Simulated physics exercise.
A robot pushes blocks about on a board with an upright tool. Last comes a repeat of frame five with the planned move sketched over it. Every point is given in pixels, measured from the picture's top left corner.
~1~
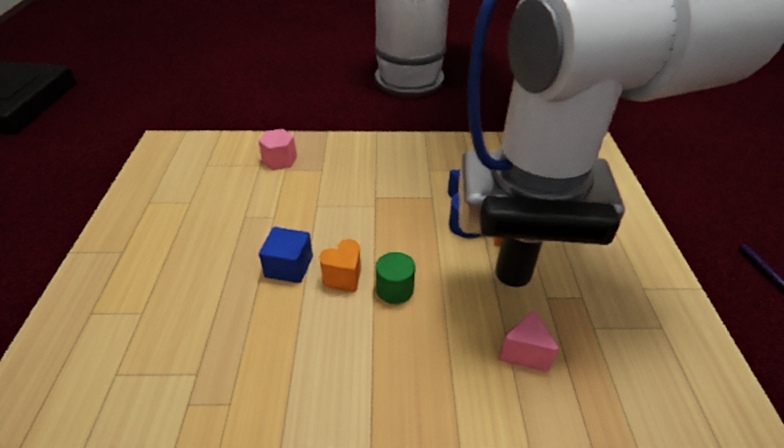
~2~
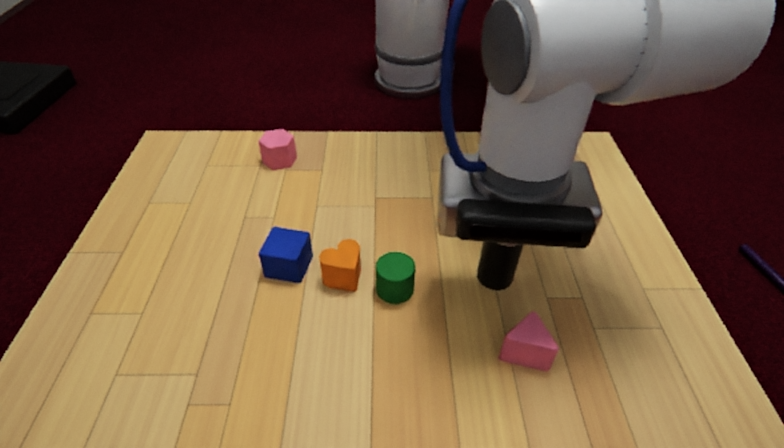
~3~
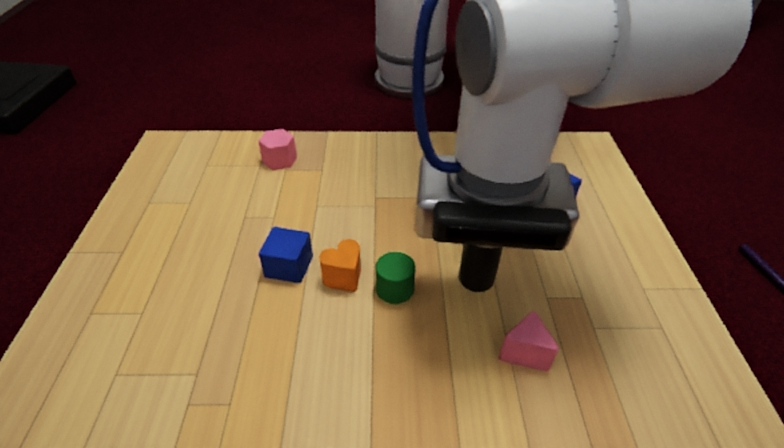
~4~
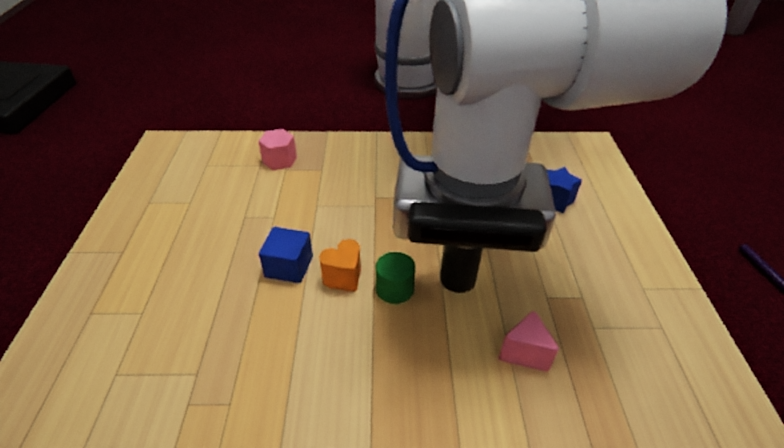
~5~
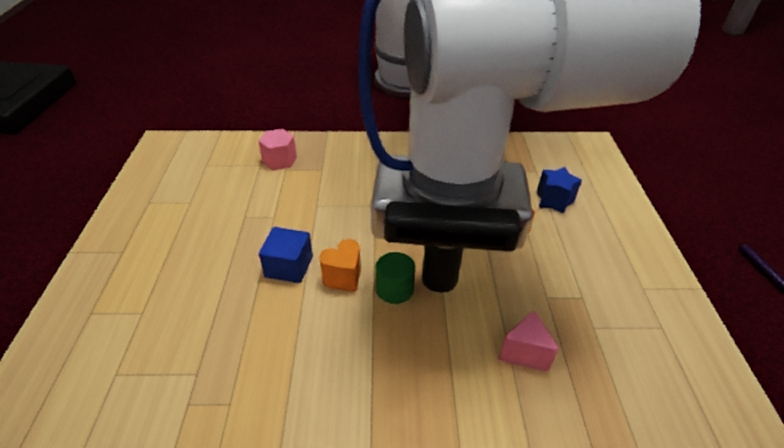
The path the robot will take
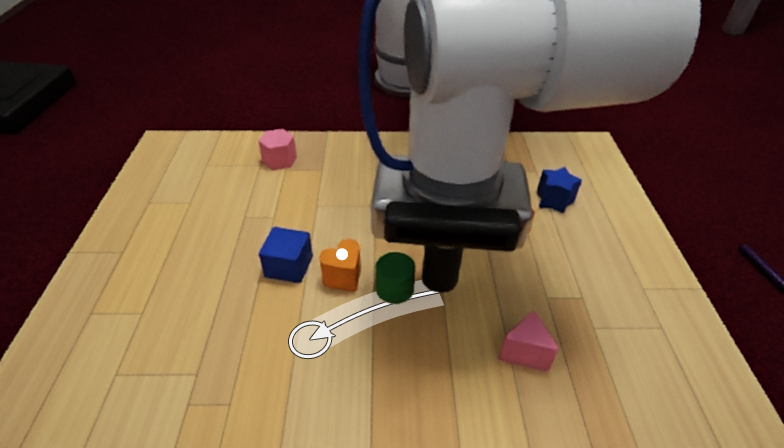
Robot arm moving its upright black tool steadily left across a wooden board toward a green cylinder, the blocks staying still.
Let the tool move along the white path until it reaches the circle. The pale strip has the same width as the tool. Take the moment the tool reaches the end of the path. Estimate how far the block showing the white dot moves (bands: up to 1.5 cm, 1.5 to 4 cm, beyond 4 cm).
The block winds up 1.5 to 4 cm from where it is now.
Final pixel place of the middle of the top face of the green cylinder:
The middle of its upper face will lie at (323, 272).
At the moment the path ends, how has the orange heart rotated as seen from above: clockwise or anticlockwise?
My answer: Clockwise.
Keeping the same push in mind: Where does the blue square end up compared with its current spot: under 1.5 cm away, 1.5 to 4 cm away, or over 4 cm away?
Its displacement is below 1.5 cm.
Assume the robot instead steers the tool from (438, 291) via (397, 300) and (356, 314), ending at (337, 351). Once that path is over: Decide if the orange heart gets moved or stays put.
That block moves.
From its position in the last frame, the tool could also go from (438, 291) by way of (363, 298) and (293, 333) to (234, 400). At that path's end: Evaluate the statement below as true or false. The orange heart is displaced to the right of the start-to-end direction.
That is true.
Drawn move, from (438, 291) through (374, 308) to (310, 339); the dot is on the orange heart.
On the path given first. One third of the way, tool (394, 289); orange heart (330, 250), turned 20° clockwise; green cylinder (358, 267).
Two thirds of the way, tool (351, 305); blue square (281, 240); orange heart (321, 243), turned 55° clockwise; green cylinder (326, 270).
At the end, tool (308, 328); blue square (281, 240); orange heart (321, 243), turned 55° clockwise; green cylinder (323, 272); blue cylinder still.
